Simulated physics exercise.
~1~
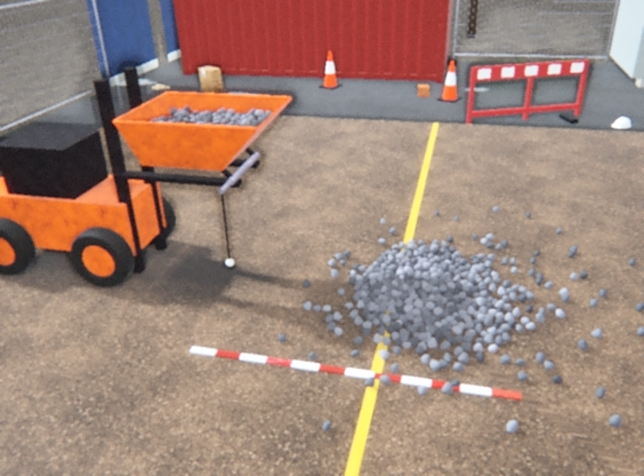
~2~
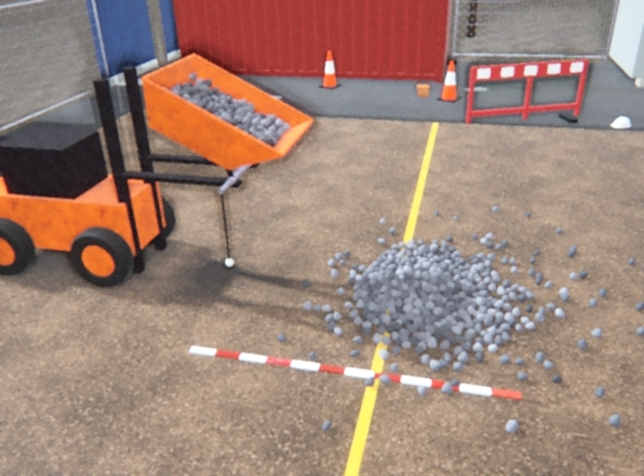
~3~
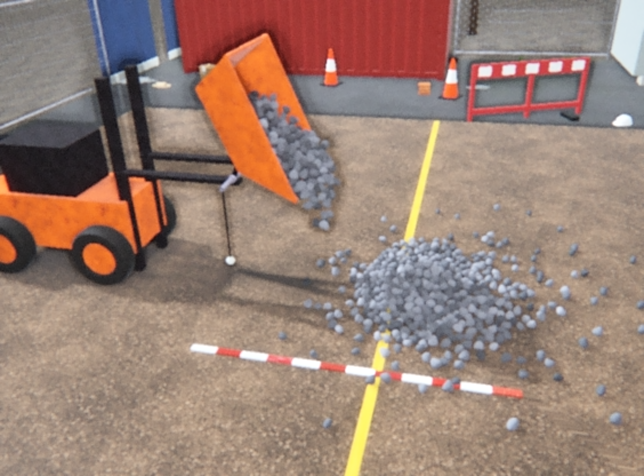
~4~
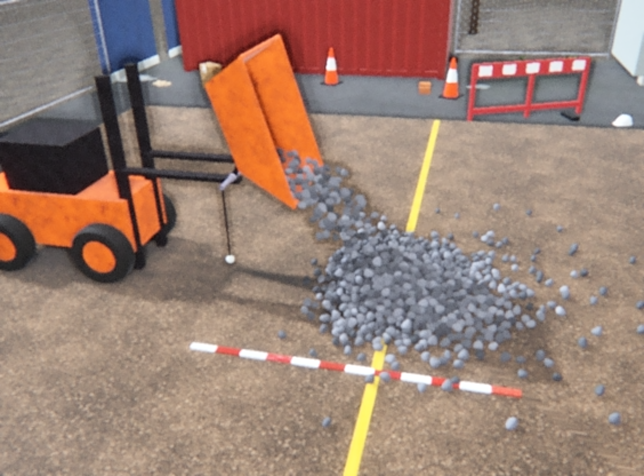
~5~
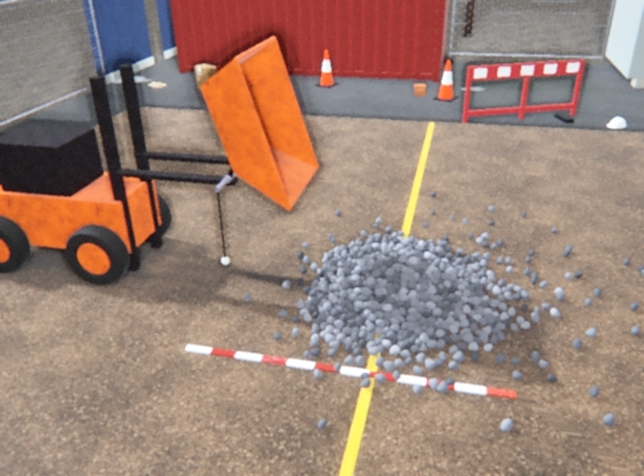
We see an orange forklift holding a skip of grey stones beside a loose heap lying across a yellow line. The skip tips steeply to the right, its stones pour onto the heap, and it stays tilted and empty above the broader pile.
